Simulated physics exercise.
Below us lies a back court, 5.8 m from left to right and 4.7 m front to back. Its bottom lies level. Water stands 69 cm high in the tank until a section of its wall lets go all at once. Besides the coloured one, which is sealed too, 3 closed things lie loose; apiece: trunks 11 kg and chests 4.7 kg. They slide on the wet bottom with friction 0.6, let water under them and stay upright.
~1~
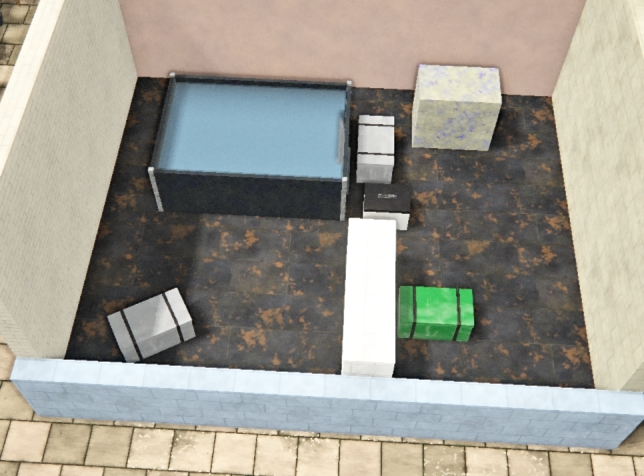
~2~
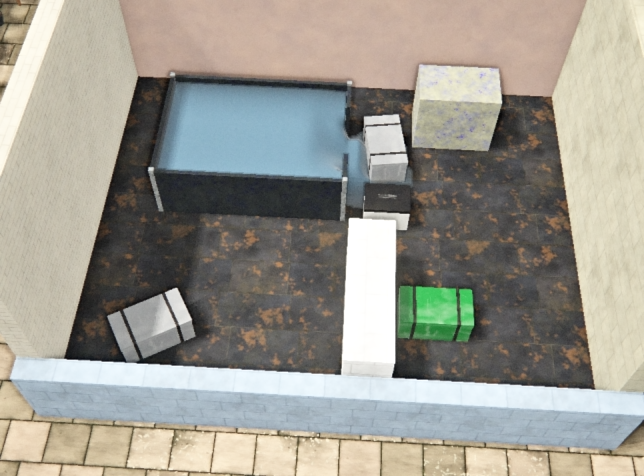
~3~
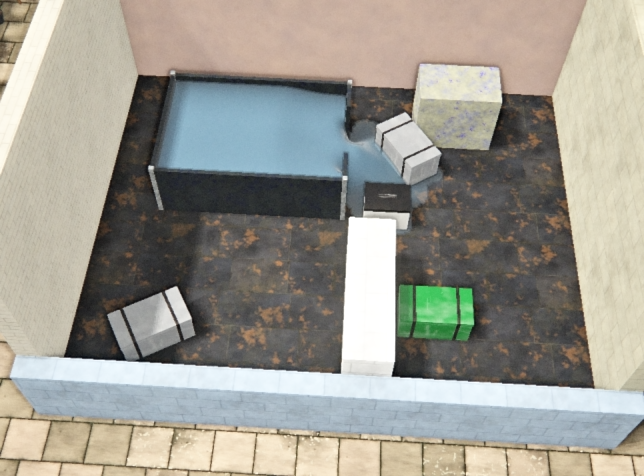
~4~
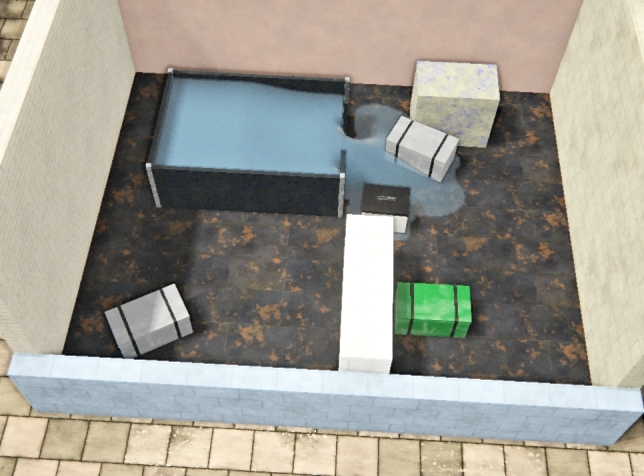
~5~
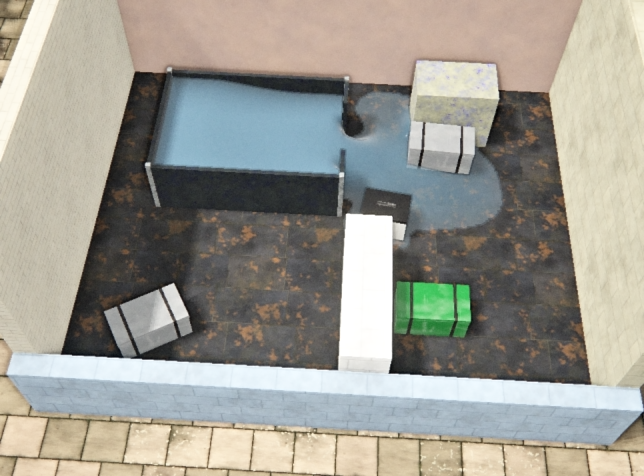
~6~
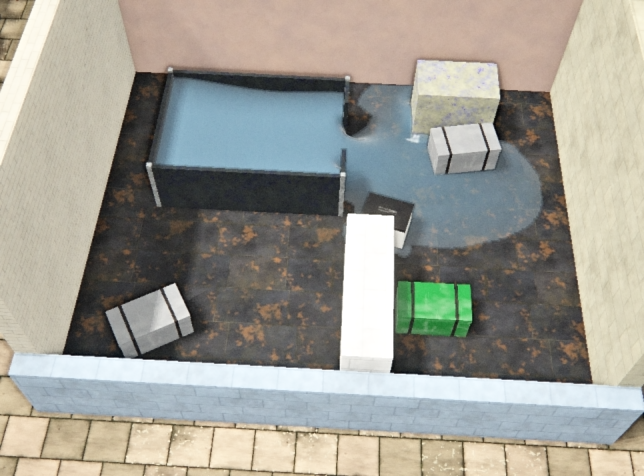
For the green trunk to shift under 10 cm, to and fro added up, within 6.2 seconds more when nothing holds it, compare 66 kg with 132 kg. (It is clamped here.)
I expect that only the larger load is enough.
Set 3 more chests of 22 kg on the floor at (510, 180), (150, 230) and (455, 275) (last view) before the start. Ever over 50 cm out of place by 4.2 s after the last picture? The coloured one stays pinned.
In that order: Over, less, under.
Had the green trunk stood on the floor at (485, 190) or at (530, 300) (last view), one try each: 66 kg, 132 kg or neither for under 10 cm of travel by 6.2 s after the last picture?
In that order: Only the larger holds; only the larger holds.
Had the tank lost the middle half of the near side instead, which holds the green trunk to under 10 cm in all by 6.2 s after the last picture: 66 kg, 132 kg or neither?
Then the lower weight is enough.
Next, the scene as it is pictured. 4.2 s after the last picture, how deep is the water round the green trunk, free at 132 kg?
Roughly 15 cm.
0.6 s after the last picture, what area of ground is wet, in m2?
Some 11.5 m2.
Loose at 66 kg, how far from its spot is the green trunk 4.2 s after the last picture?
Roughly 30 cm.
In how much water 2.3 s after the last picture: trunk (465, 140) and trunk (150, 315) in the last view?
About 23 and 0 cm.
Then, 0.6 s after the last picture the green trunk would be 0 cm from its start with 66 kg and 0 cm from its start with 132 kg; 1 cm of water round it then.
Then, 2.3 s after the last picture the green trunk would be 0 cm from its start with 66 kg and 0 cm from its start with 132 kg; 2 cm of water round it then.
Then, 4.2 s after the last picture the green trunk would be 27 cm from its start with 66 kg and 0 cm from its start with 132 kg; 15 cm of water round it then.
Then, 6.2 s after the last picture the green trunk would be 84 cm from its start with 66 kg and 0 cm from its start with 132 kg; 14 cm of water round it then.
